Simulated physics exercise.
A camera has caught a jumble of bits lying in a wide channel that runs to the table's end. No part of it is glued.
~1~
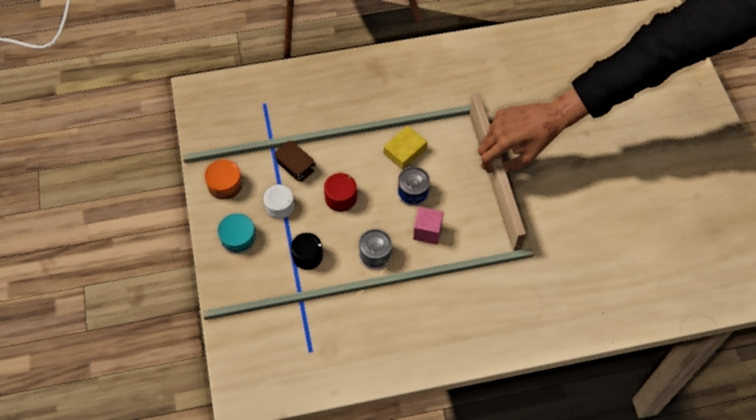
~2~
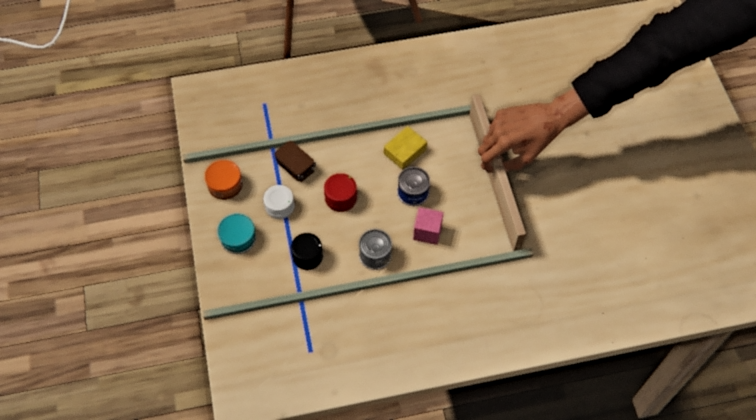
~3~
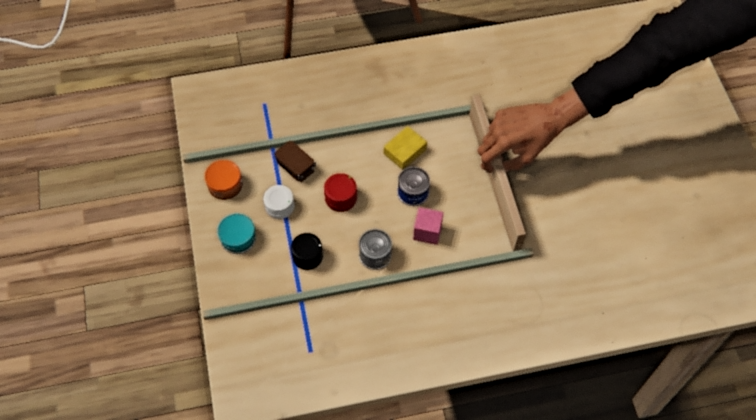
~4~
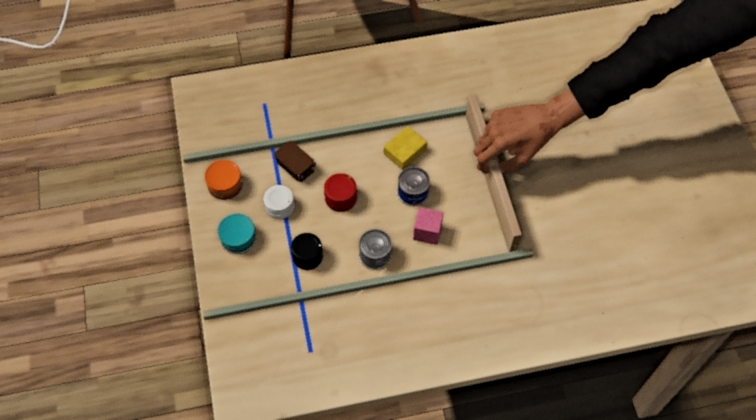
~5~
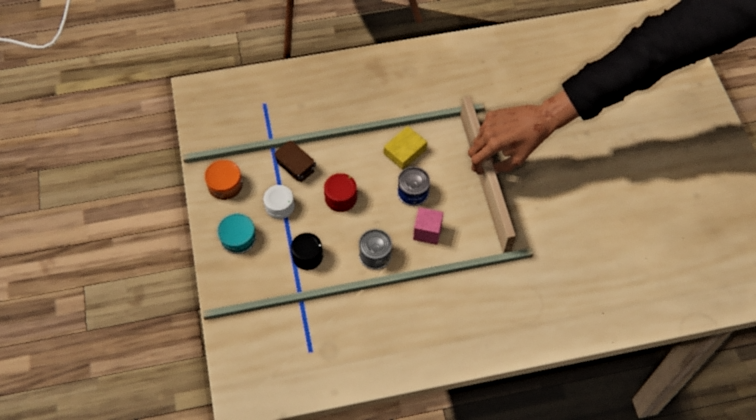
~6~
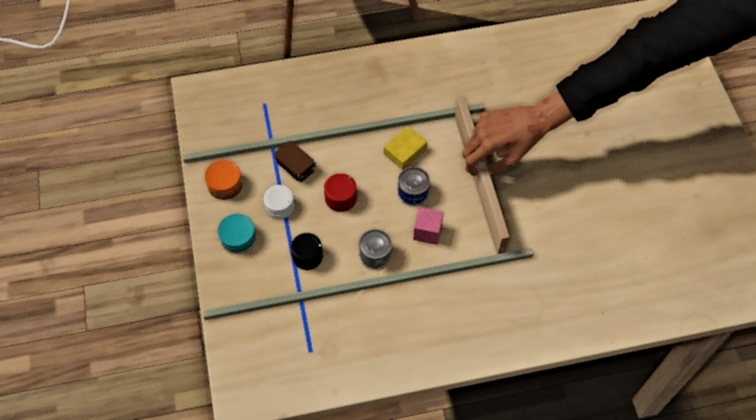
The footage shows assorted small tubs, lids and blocks lying still between two rails on a wooden table, while a hand holding a board at the right first stays nearly motionless, then slides it slightly left without touching them.
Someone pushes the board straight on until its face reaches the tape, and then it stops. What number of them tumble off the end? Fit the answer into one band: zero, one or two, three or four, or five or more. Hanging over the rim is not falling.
I would say zero.
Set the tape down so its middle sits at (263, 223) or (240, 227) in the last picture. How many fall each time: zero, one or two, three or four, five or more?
In turn: One or two, then one to two.
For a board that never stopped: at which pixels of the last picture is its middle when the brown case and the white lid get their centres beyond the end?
The middle is at (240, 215) when it's the brown case, and at (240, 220) when it's the white lid.
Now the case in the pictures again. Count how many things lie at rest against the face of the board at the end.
That makes 3.
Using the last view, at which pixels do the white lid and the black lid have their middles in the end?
Going in order, first (228, 204) and next (250, 251).
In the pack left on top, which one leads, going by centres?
Nearest at the end: The orange tub.
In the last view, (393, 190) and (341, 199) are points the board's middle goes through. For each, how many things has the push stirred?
At the first place 4, at the second 8.
Early on, none off yet; orange tub at rest near (224, 180); turquoise tin at rest near (237, 234); white lid at rest near (279, 202).
Finally, the number that fall off is zero.
